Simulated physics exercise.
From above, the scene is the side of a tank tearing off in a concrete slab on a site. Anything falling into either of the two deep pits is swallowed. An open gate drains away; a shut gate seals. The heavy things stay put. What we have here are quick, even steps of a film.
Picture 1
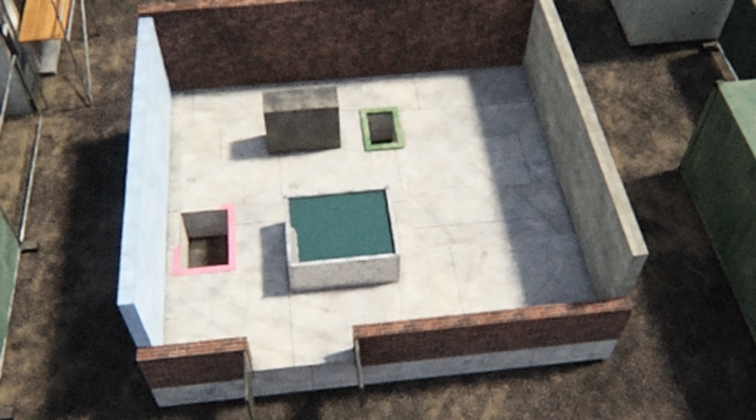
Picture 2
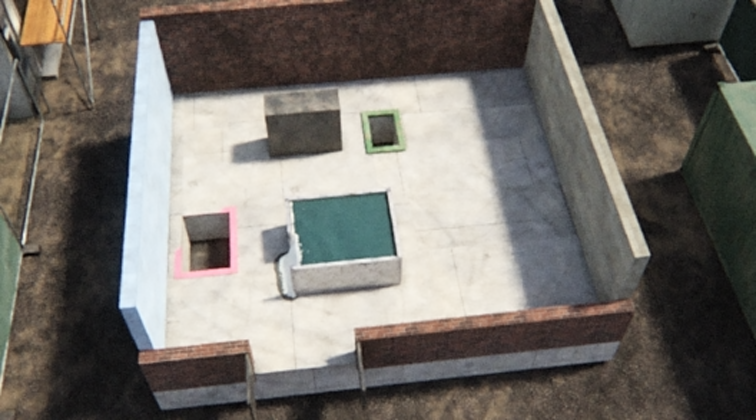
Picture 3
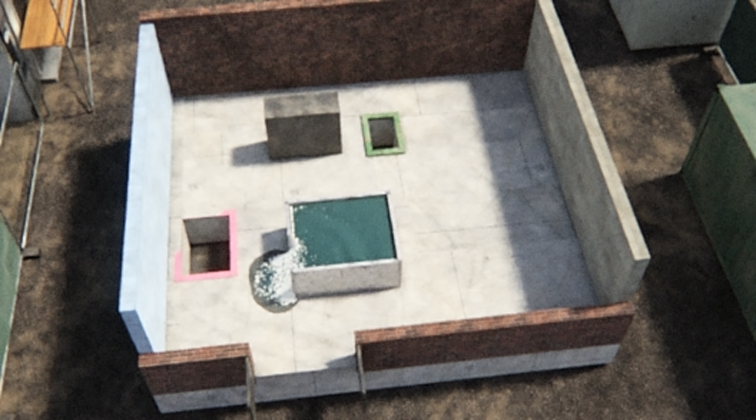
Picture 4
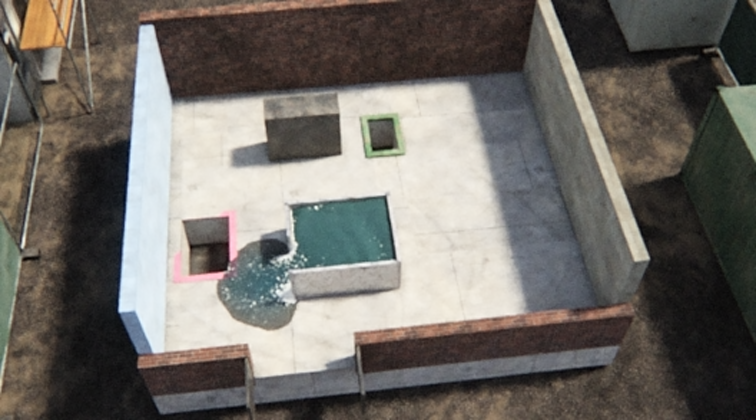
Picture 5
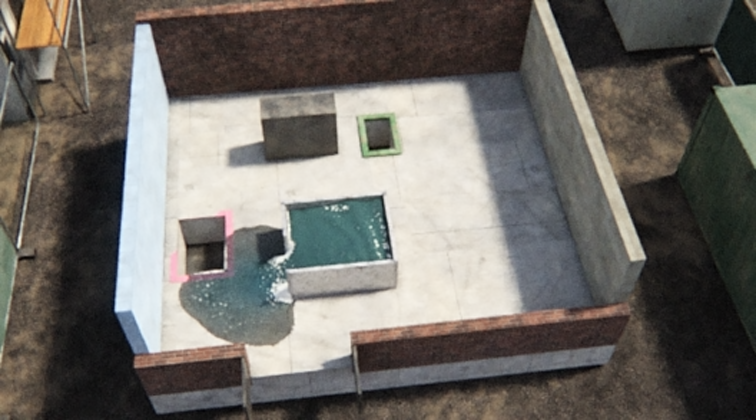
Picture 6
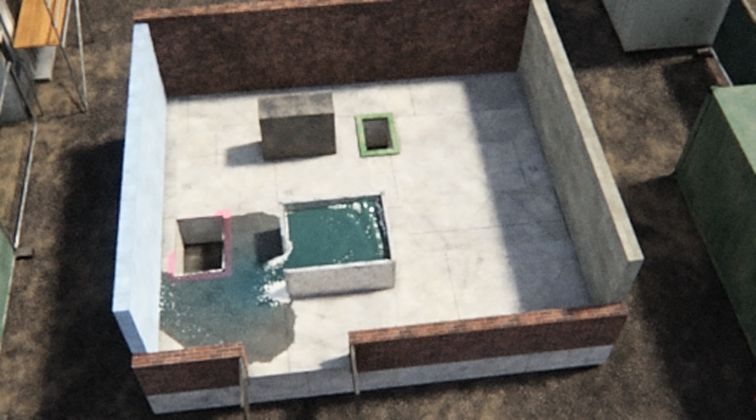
Water pours from the tank's broken left side and spreads across the pale slab around the pink-edged opening.
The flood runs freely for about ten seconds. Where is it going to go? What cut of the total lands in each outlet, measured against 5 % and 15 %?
Result: The gate will drain five to fifteen per cent inclusive. The green pit will drain shy of five per cent. The pink pit will drain in excess of fifteen per cent.
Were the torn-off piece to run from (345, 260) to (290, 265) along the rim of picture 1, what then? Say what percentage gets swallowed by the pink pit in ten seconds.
Pink: 4 %.
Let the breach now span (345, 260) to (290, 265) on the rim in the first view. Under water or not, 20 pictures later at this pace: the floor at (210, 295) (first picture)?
At that point: Swamped.
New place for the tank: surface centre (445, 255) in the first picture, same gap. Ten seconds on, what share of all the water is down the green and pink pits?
I'd guess green takes near 0 % and pink near 35 %.
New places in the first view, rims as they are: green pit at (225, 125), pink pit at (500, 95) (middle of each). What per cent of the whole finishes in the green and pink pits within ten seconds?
The green pit receives 6 per cent and the pink pit 2 per cent.
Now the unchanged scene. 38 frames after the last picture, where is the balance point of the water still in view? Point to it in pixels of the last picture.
Somewhere near (290, 283).
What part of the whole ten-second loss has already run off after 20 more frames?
Near 45 in a hundred.
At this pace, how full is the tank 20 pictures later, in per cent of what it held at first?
Near 38 in a hundred.
A moment on, water covers 10 % of the floor; the gate 0 %, the green pit 0 %, the pink pit 6 %.
Next, water covers 10 % of the floor; the gate 1 %, the green pit 0 %, the pink pit 13 %.
Then, water covers 15 % of the floor; the gate 3 %, the green pit 0 %, the pink pit 25 %.
Later, water covers 25 % of the floor; the gate 9 %, the green pit 0 %, the pink pit 39 %.
In the end, water covers 30 % of the floor; the gate 13 %, the green pit 0 %, the pink pit 48 %.
